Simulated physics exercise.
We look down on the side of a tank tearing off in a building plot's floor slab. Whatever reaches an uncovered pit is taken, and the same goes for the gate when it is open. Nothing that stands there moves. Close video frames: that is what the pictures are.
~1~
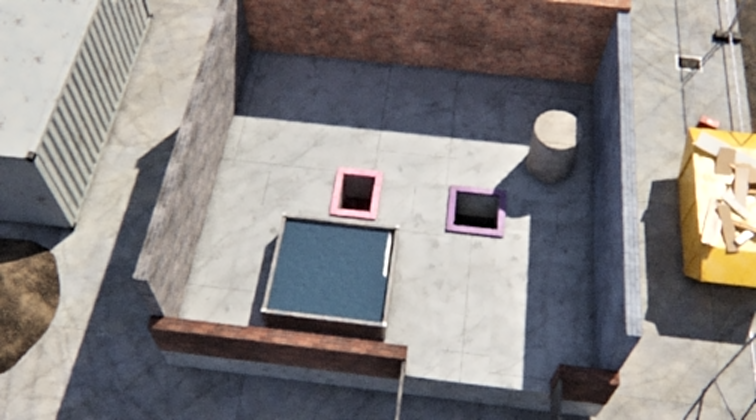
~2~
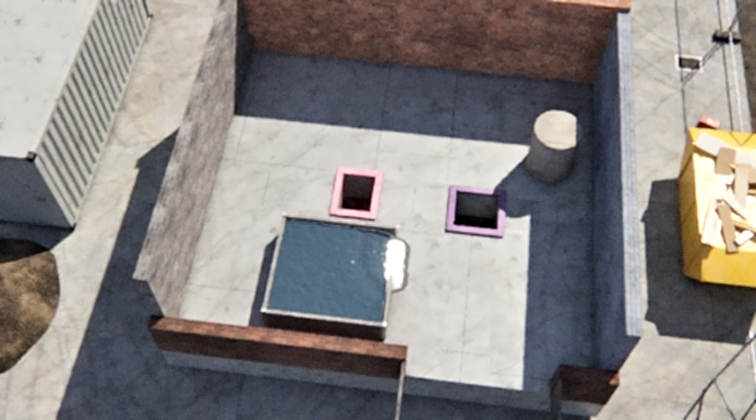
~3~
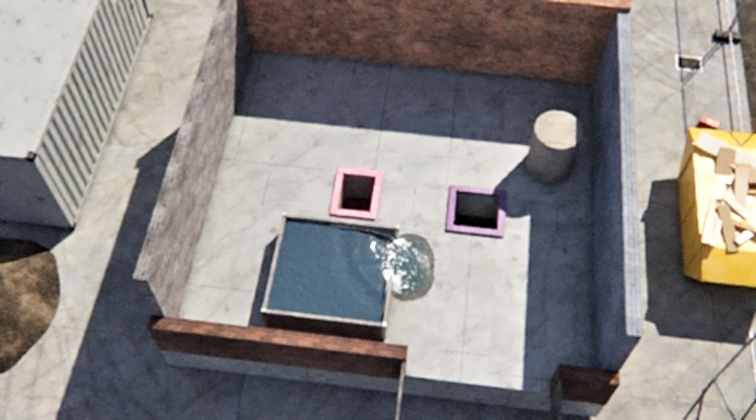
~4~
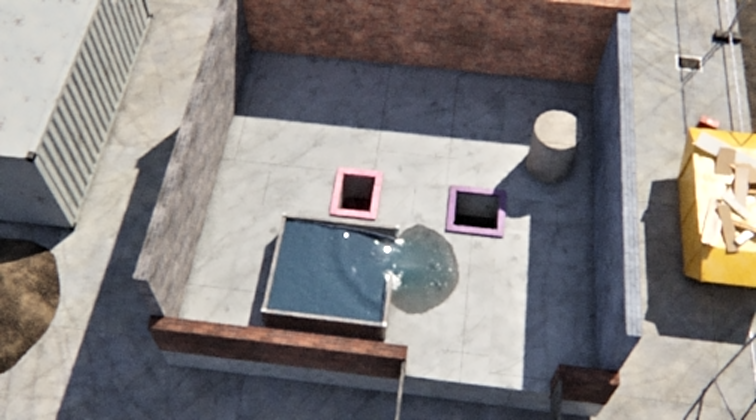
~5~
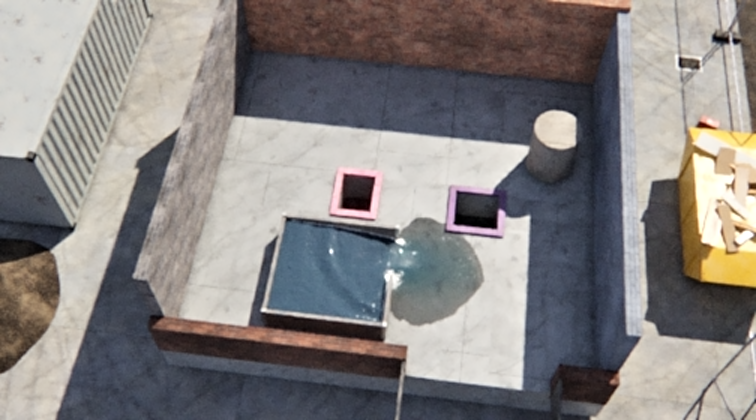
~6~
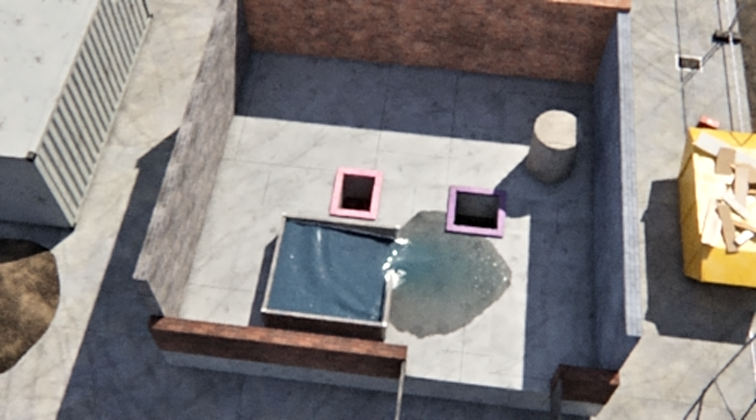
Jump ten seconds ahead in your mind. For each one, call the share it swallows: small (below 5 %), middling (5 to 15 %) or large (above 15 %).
Calls: Gate - large; purple pit - middling; pink pit - small.
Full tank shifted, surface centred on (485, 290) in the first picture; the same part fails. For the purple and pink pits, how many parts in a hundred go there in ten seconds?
Purple 0 %, pink 0 %.
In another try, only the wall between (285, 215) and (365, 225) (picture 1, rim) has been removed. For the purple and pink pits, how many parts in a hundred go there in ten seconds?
Purple about 0 %, pink about 25 %.
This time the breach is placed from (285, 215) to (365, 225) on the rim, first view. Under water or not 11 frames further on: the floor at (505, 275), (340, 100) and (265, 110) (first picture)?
Result, in sequence: Untouched by the flood; inundated; inundated.
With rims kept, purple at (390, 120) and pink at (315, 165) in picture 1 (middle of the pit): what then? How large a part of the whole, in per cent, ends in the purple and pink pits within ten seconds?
My answer: Purple gets 0 percent, pink gets 0 percent.
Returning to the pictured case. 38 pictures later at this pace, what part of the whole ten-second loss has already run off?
I'd put it at 60 per cent.
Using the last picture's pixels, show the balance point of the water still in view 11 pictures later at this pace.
Near (392, 280).
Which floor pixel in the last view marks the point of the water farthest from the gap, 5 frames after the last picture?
The front's farthest point is close to (594, 274).
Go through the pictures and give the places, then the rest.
The first frame shows the open tank at (333, 270) is whole and still.
In the second frame, water pours out at (392, 262) and has run to (402, 243).
In the third frame, the front is at (426, 286), out from the gap at (392, 262).
In the fourth frame, the front is at (452, 284), out from the gap at (392, 262).
In the fifth frame, water pours out at (392, 262) and has run to (476, 283).
In the sixth frame, water pours out at (392, 262) and has run to (505, 278).
A moment on, water covers 15 % of the floor; the gate 0 %, the purple pit 1 %, the pink pit 0 %.
Next, water covers 25 % of the floor; the gate 0 %, the purple pit 3 %, the pink pit 0 %.
Then, water covers 25 % of the floor; the gate 2 %, the purple pit 6 %, the pink pit 0 %.
Later, water covers 35 % of the floor; the gate 8 %, the purple pit 7 %, the pink pit 0 %.
In the end, water covers 55 % of the floor; the gate 18 %, the purple pit 8 %, the pink pit 0 %.
